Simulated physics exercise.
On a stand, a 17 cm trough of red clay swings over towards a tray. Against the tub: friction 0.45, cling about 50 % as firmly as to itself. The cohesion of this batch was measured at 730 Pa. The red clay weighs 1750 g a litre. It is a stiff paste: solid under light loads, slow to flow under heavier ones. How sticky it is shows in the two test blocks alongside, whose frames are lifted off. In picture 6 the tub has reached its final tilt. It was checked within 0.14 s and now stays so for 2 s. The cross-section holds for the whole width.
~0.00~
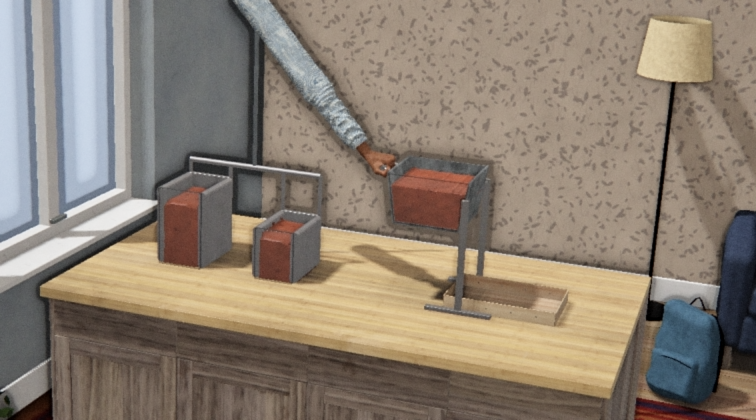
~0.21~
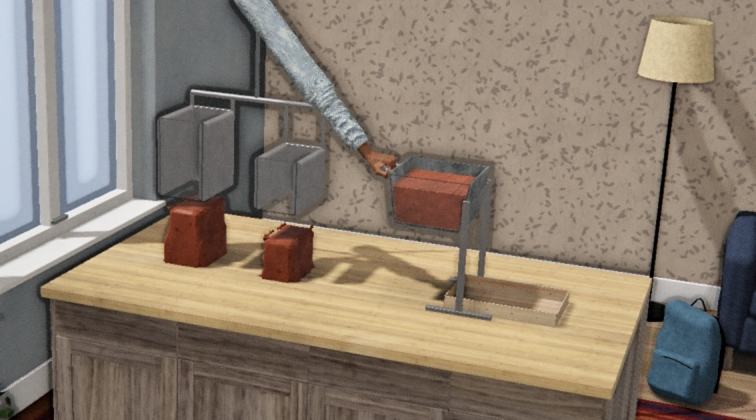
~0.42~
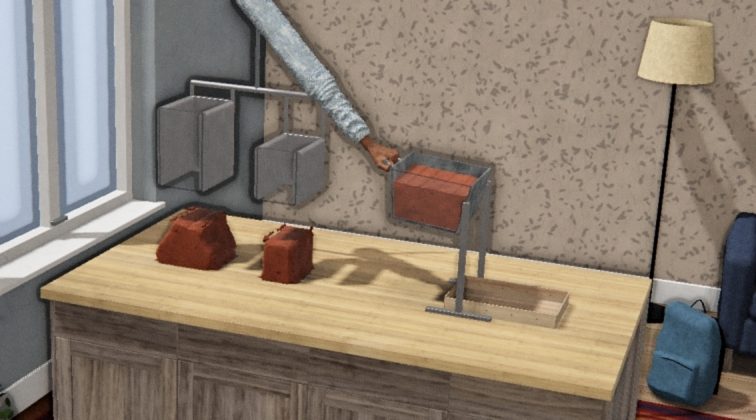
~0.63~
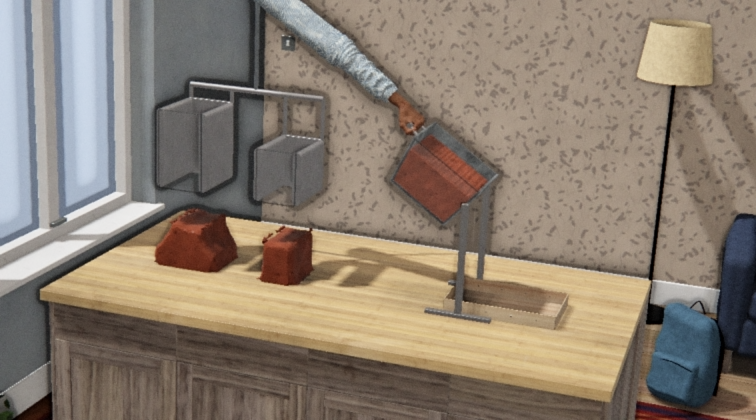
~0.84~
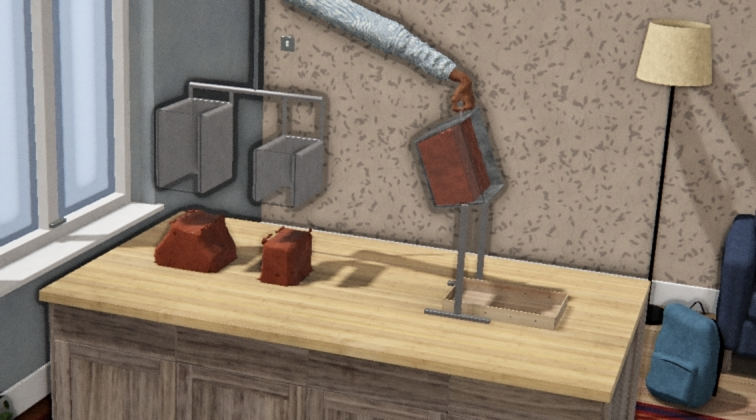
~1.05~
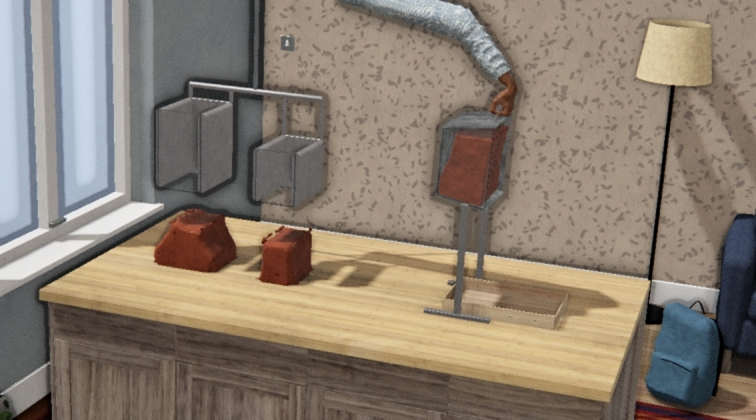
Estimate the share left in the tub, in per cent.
Close to 34 per cent.
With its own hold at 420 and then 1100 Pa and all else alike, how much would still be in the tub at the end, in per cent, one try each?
In turn about 30 %, 18 %.
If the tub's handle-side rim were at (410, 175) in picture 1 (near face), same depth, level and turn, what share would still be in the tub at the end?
Then about 40 %.
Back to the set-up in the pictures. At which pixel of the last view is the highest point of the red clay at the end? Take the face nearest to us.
At about (461, 173).
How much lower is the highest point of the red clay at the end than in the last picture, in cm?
Some 13 cm.
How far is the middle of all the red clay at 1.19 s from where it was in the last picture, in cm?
Roughly 7 cm.
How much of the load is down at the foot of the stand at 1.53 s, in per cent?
About 55 %.
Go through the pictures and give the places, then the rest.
Handle-side rim at (390, 173), tilt 0 degrees; highest point of the red clay at (423, 188); test blocks 25 cm, 16 cm high (left to right), in the first frame.
Handle-side rim at (391, 173), tilt 0 degrees; highest point of the red clay at (424, 189); test blocks 22 cm, 16 cm high (left to right), in the second frame.
Handle-side rim at (393, 168), tilt 5 degrees; highest point of the red clay at (397, 181); test blocks 18 cm, 16 cm high (left to right), in the third frame.
Handle-side rim at (416, 138), tilt 34 degrees; highest point of the red clay at (411, 150); test blocks 18 cm, 16 cm high (left to right), in the fourth frame.
Handle-side rim at (461, 123), tilt 69 degrees; highest point of the red clay at (449, 131); test blocks 18 cm, 16 cm high (left to right), in the fifth frame.
Handle-side rim at (495, 129), tilt 92 degrees; highest point of the red clay at (459, 135); test blocks 18 cm, 16 cm high (left to right), in the sixth frame.
By 1.19 s, the tub is at 92 degrees and holds 72 %.
By 1.36 s, the tub is at 92 degrees and holds 35 %.
By 1.53 s, the tub is at 92 degrees and holds 34 %.
By 1.70 s, the tub is at 92 degrees and holds 34 %.
By 3.05 s, at the end, the tub is at 92 degrees and holds 34 %.
